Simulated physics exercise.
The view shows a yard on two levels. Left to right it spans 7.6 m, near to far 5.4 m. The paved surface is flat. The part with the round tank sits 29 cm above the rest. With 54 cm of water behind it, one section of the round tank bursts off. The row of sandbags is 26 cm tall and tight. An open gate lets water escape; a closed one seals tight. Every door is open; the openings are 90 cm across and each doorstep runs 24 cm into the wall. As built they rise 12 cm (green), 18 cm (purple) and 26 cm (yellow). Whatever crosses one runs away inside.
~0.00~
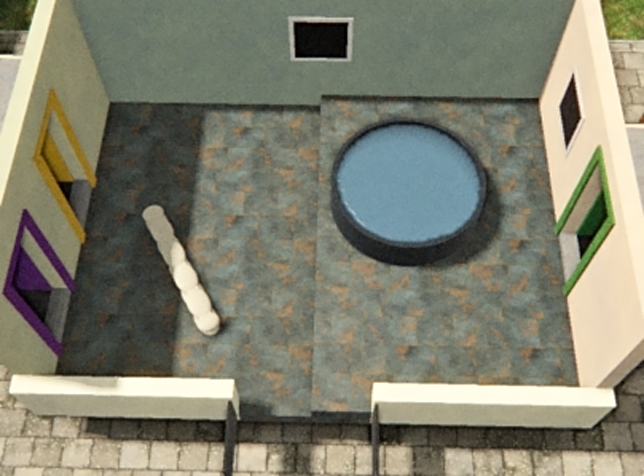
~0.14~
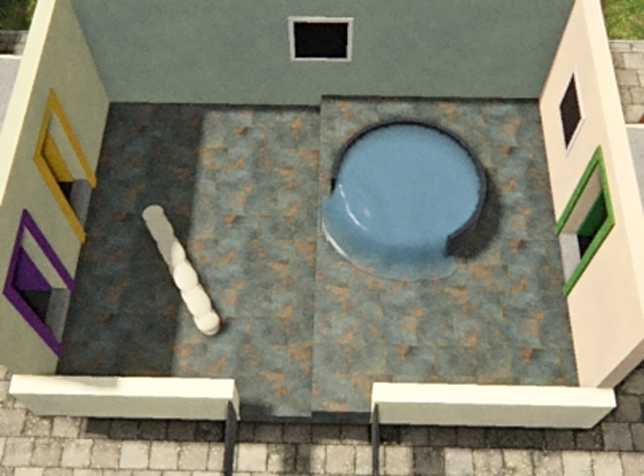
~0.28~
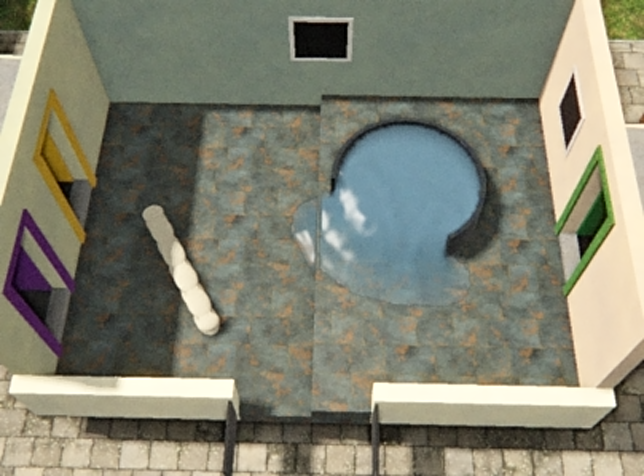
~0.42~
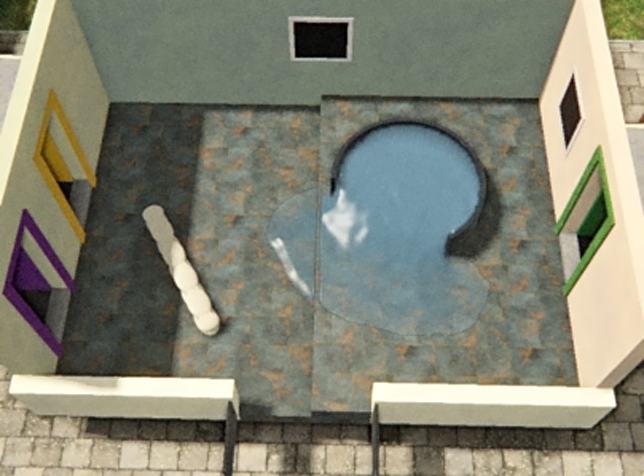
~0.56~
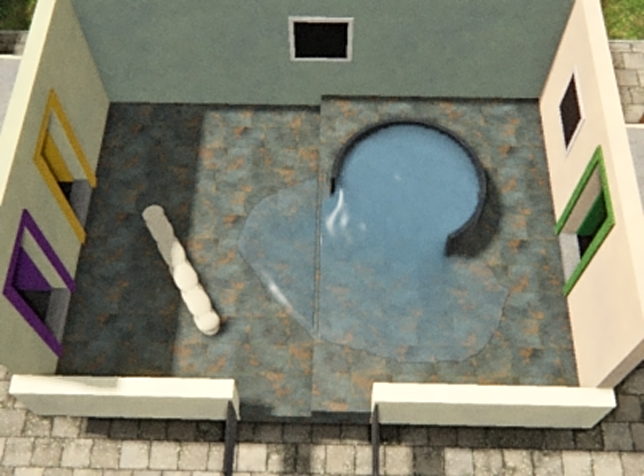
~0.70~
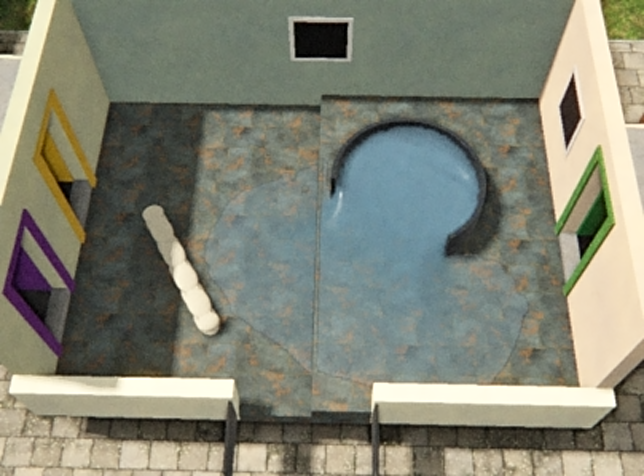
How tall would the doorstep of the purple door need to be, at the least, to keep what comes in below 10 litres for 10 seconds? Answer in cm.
Close to 8 cm is just enough.
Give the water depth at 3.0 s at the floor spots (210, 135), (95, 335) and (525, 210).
Roughly 1, 3 and 0 cm, in turn.
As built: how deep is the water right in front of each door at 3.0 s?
Depths in cm: Green 2, purple 9, yellow 1.
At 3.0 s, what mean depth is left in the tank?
Roughly 12 cm on average.
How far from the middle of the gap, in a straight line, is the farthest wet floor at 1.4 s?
Some 3.6 m out.
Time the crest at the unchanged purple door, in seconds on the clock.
Near 3.6 s.
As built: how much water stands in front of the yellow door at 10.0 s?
Some 4.5 cm.
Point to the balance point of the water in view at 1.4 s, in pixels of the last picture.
Around (376, 249).
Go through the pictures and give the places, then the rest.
The first picture shows still water, 54 cm deep, in the round tank at (408, 182); the purple door at (45, 292) is dry.
In the second picture, the gap is at (371, 248), the front 0.3 m out at (445, 274); the back of the round tank holds 54 cm.
In the third picture, the gap is at (371, 249), the front 0.7 m out at (450, 299); the back of the round tank holds 54 cm.
In the fourth picture, the front is at (452, 329), 1.2 m from the gap at (371, 250); 3.9 m2 of floor is wet, 54 cm left at the back.
In the fifth picture, the gap is at (371, 250), the front 1.6 m out at (458, 356); the back of the round tank holds 54 cm.
In the sixth picture, water pours out at (371, 250) and has run 2.1 m, to (217, 275); about 4 cm deep outside, 49 cm at the back; the purple door at (45, 292), 4.8 m from the gap, is still 2.4 m from the nearest water.
After 1.4 s water covers 35 % of the floor, deepest (26 cm) near (220, 317); it has not reached the purple door.
After 3.0 s water covers 55 % of the floor, deepest (22 cm) near (225, 398); 9 cm at the purple door, 0 litres in over its 18 cm doorstep.
After 10.0 s water covers 95 % of the floor, deepest (8 cm) near (310, 137); 4 cm at the purple door, 0 litres in over its 18 cm doorstep.
At the purple door as built, the water arrived by 2.8 s and peaked near 12 cm at 3.6 s.
With a doorstep of 7 cm, 16 litres would have come in within the 10 s; with 9.5 cm, 5 litres. So under 10 litres takes about 8 cm.
